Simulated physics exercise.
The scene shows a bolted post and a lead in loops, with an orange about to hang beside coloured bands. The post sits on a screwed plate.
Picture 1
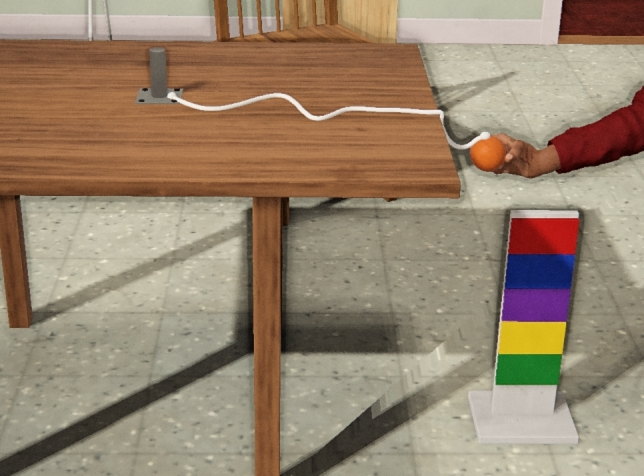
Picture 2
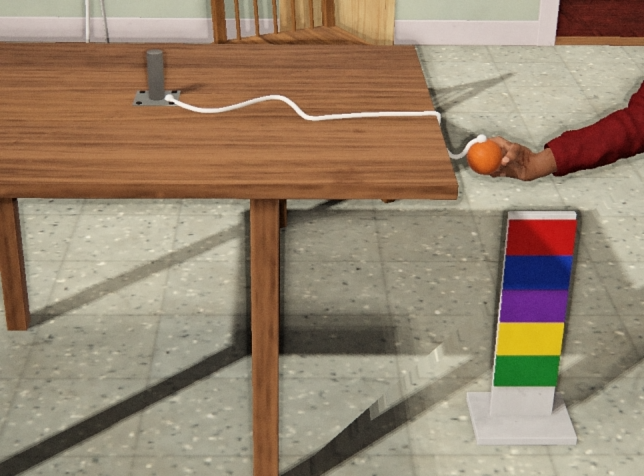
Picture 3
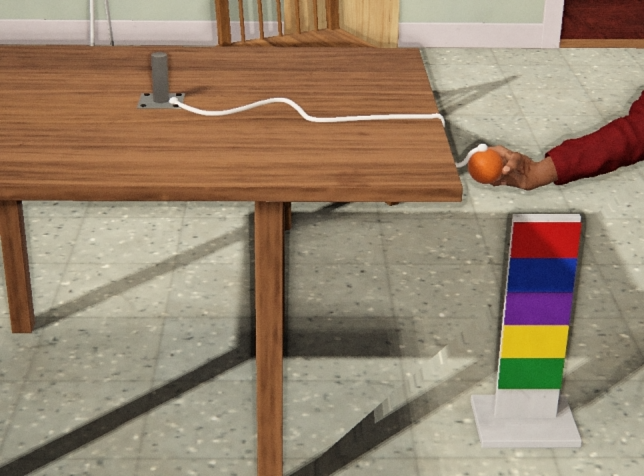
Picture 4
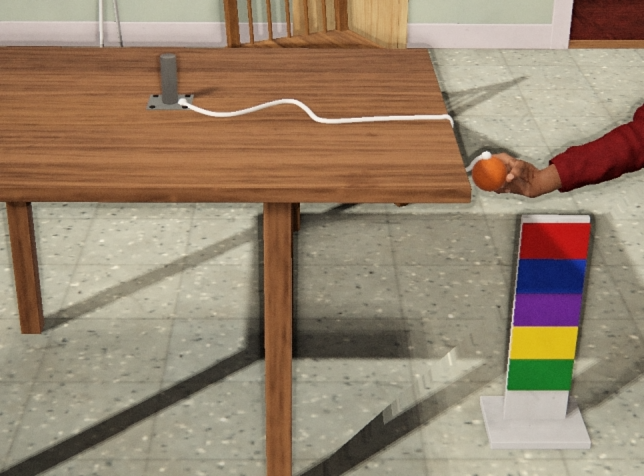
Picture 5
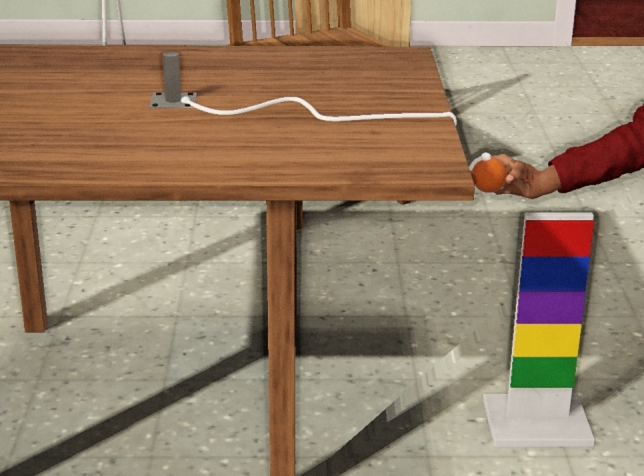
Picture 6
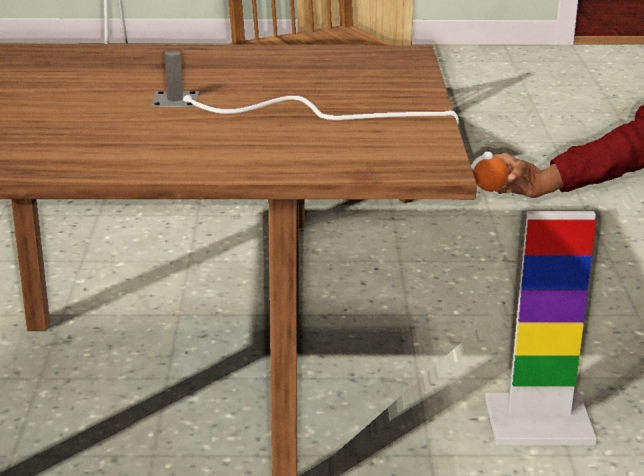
In a room with a speckled floor, a white cord runs from a small gray post across a wooden table to an orange ball held past its right edge. The red-sleeved hand lowers the ball slightly toward the table's edge, then stays nearly still above the coloured bands.
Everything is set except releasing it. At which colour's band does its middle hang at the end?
The blue band.
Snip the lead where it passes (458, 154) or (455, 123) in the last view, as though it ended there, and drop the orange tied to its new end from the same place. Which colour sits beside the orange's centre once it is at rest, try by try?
In order, the results are red and none, it hangs higher.
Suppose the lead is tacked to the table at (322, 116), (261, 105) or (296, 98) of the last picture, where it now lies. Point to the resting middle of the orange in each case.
Roughly (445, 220), (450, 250) and (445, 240).
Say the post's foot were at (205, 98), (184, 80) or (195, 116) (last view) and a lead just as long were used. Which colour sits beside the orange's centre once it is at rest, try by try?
First try: Purple; second try: Blue; third try: Purple.
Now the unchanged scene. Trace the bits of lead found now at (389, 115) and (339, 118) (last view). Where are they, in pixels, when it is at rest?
Well, the first one sits at (450, 111), and the second one sits at (400, 108).
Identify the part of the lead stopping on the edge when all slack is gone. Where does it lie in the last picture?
(395, 115).
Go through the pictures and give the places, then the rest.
The first frame shows orange (488, 154); red (544, 238); blue (540, 272); purple (536, 306); yellow (532, 339); green (529, 371).
The second frame shows orange (485, 157); lead through (189, 108) (253, 102) (301, 114) (368, 115) (437, 123).
The third frame shows orange (486, 166).
The fourth frame shows orange (490, 174); lead through (202, 112) (266, 106) (314, 117) (384, 119) (450, 130).
The fifth frame shows orange (489, 175).
The sixth frame shows orange (491, 174); lead through (207, 108) (271, 102) (319, 114) (389, 115) (455, 126).
Soon after, orange near (481, 270); level with blue.
After that, orange near (420, 259); level with blue.
And then, orange near (456, 267); level with blue.
In the end, orange near (449, 266); level with blue. At blue.
